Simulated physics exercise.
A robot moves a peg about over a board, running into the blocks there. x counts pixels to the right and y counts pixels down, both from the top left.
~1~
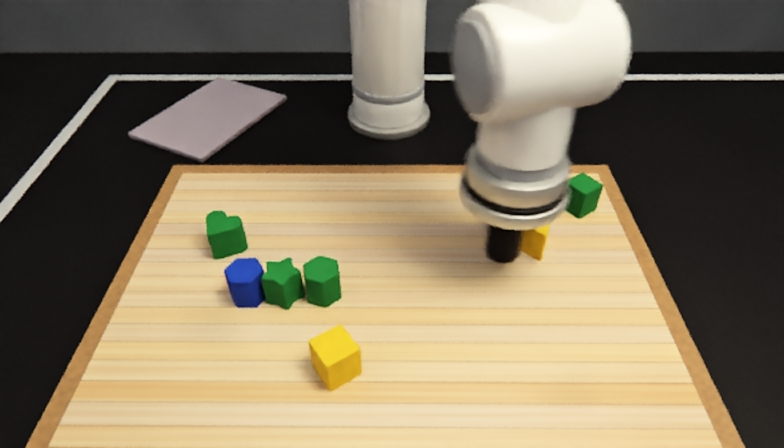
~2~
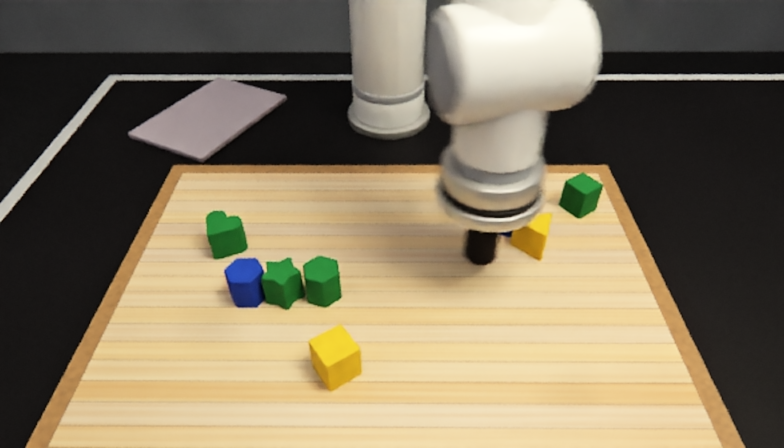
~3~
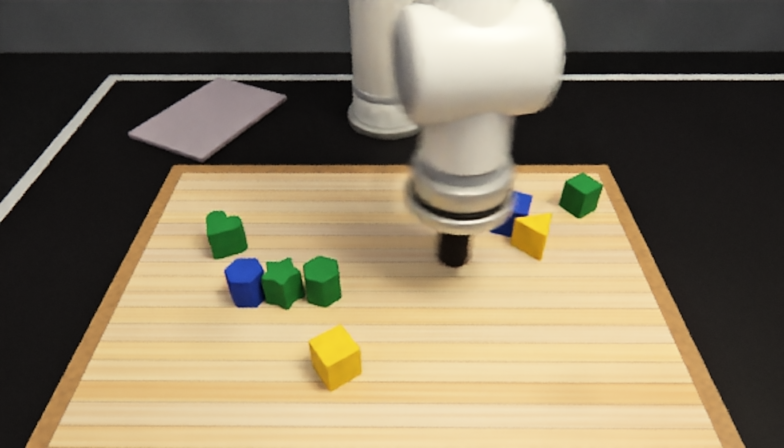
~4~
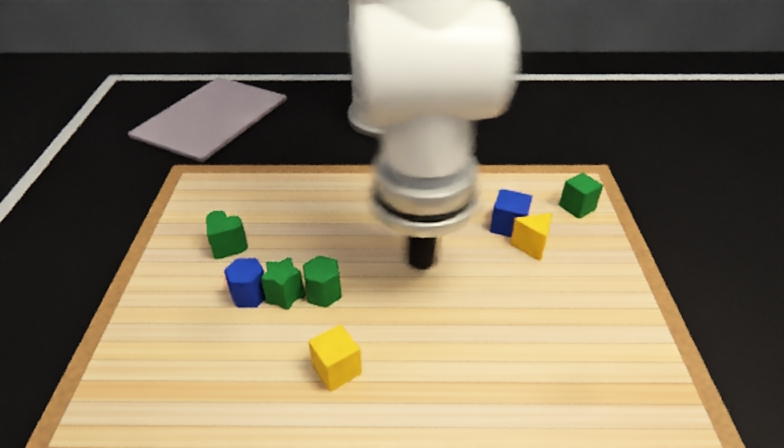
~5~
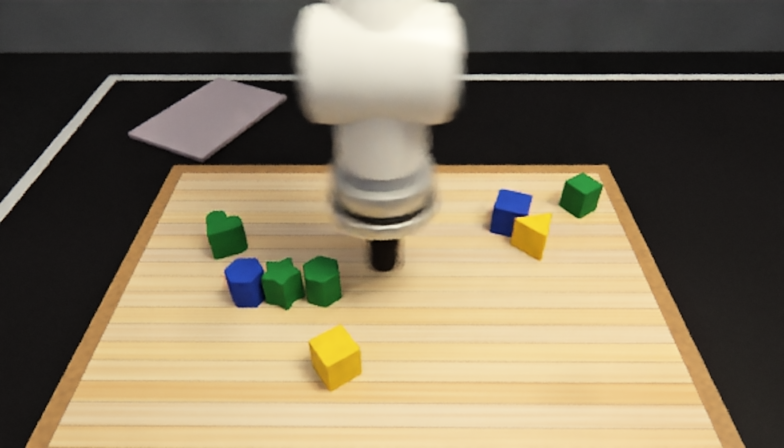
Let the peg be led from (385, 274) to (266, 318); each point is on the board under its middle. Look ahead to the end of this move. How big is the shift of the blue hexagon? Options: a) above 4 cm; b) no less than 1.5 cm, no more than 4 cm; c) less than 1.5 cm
b
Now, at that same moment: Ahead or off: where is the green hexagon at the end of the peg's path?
Kept ahead.
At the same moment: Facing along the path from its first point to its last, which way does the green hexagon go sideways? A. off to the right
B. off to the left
I'll go with B - off to the left.
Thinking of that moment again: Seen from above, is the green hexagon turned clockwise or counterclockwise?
My answer: Anticlockwise.
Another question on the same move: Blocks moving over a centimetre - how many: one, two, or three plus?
It shifts three blocks or more.
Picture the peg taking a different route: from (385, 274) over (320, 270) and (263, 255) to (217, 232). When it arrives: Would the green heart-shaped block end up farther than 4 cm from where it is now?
The answer is yes.
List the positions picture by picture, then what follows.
Peg tip (502, 252); block tops, blue hexagon (243, 269); green star (280, 270); green hexagon (321, 268); yellow square (334, 344), in the first frame.
Peg (480, 254); blocks unchanged, in the second frame.
Peg (453, 257); blocks unchanged, in the third frame.
Peg (421, 259); blocks unchanged, in the fourth frame.
Peg (384, 261); blue hexagon (243, 269); green star (280, 270); green hexagon (321, 268); yellow square (334, 344), in the fifth frame.
What follows on the original path. One third of the way, peg (346, 275); green star (274, 272); green hexagon (311, 272).
Two thirds of the way, peg (305, 289); blue hexagon (225, 267), turned 40° clockwise; green star (239, 289), turned 50° clockwise; green hexagon (272, 295), turned 30° anticlockwise.
At the end, peg (263, 305); blue hexagon (222, 267), turned 45° clockwise; green star (215, 294), turned 85° clockwise; green hexagon (233, 317), turned 55° anticlockwise; yellow square in place.
